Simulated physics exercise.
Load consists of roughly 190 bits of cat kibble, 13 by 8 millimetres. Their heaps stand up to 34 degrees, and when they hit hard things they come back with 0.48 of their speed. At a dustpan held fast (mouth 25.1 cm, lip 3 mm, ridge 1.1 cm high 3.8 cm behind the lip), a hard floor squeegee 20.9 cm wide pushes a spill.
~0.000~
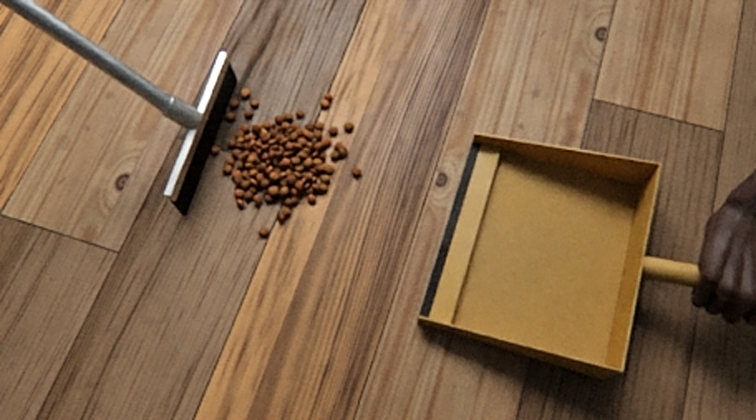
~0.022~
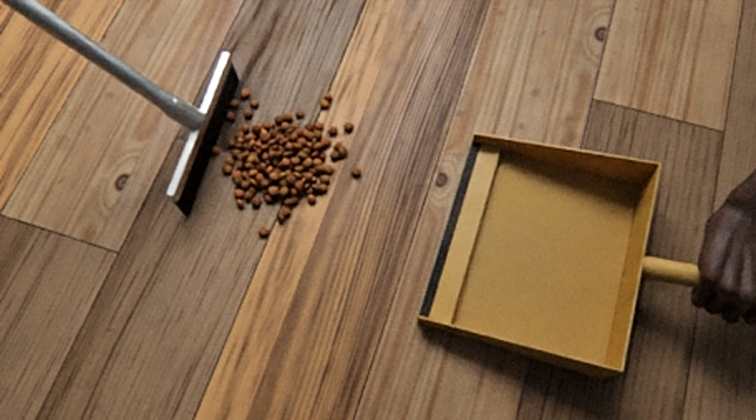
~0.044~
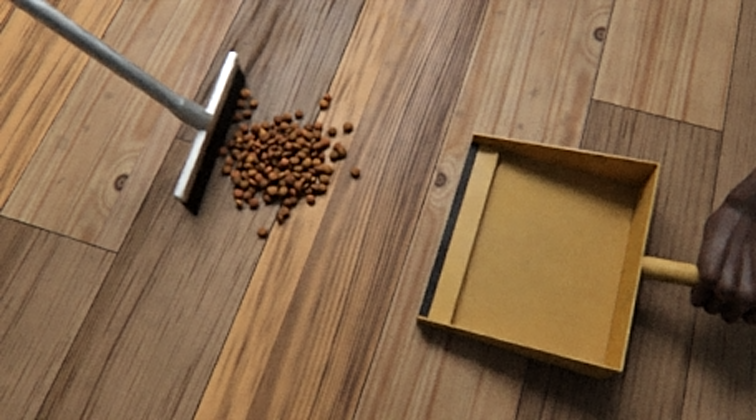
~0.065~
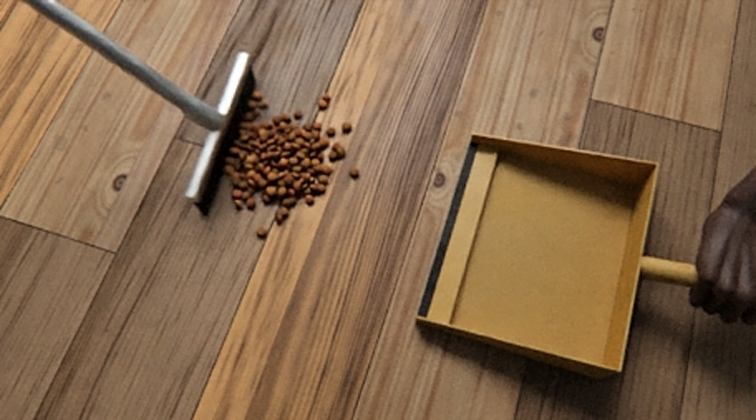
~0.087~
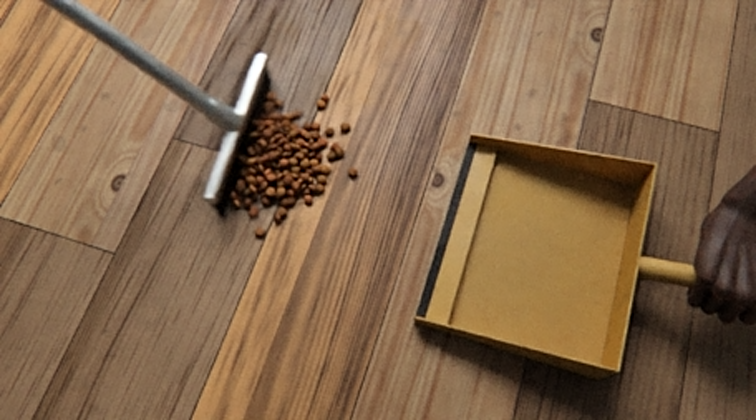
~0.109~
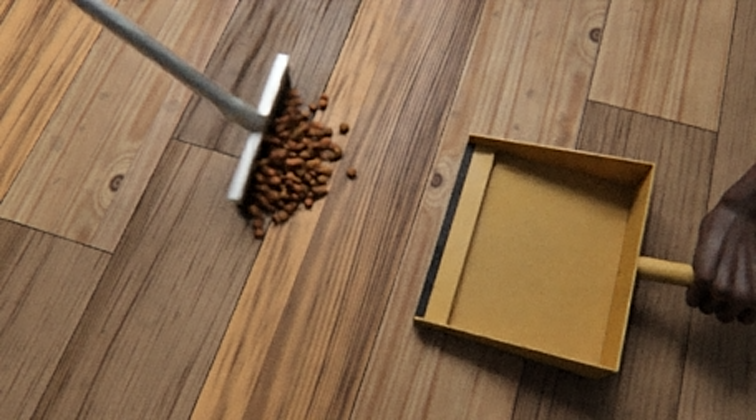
Hand holding a yellow dustpan still on a wooden floor while a squeegee slides right, pressing into a pile of brown kibble.
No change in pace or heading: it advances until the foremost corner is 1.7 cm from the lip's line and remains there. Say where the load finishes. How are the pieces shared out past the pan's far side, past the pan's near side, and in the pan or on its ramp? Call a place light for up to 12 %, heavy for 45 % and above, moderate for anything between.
Far side: Moderate; near side: Light; pan: Heavy.
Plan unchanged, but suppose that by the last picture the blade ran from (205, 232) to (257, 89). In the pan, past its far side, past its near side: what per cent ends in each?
Pan: 30, far side: 5, near side: 10.
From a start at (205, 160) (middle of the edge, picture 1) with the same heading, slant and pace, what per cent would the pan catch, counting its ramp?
Roughly 60 percent would end up there.
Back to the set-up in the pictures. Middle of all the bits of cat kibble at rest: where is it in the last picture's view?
When it all comes to rest, the middle is near (520, 184).
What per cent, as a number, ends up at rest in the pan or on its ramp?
Estimate: Close to 55 %.
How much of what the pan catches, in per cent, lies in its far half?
Some 80 per cent.
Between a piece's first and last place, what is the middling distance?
I'd say near 32 cm.
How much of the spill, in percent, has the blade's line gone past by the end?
Estimate: Around 5 %.
Then, at 0.20 s, middle of the blade 12 cm from the lip; 0 % over the lip, far side 10 %, near side 0 %.
Then, at 0.27 s, middle of the blade 4 cm from the lip; 10 % over the lip, far side 20 %, near side 0 %.
Then, at 0.47 s, middle of the blade 2 cm from the lip; 55 % over the lip, far side 25 %, near side 0 %.
By 1.2 s all is still; far side 25 %, near side 0 %, pan 55 %, in front of the lip or behind the blade 20 %.
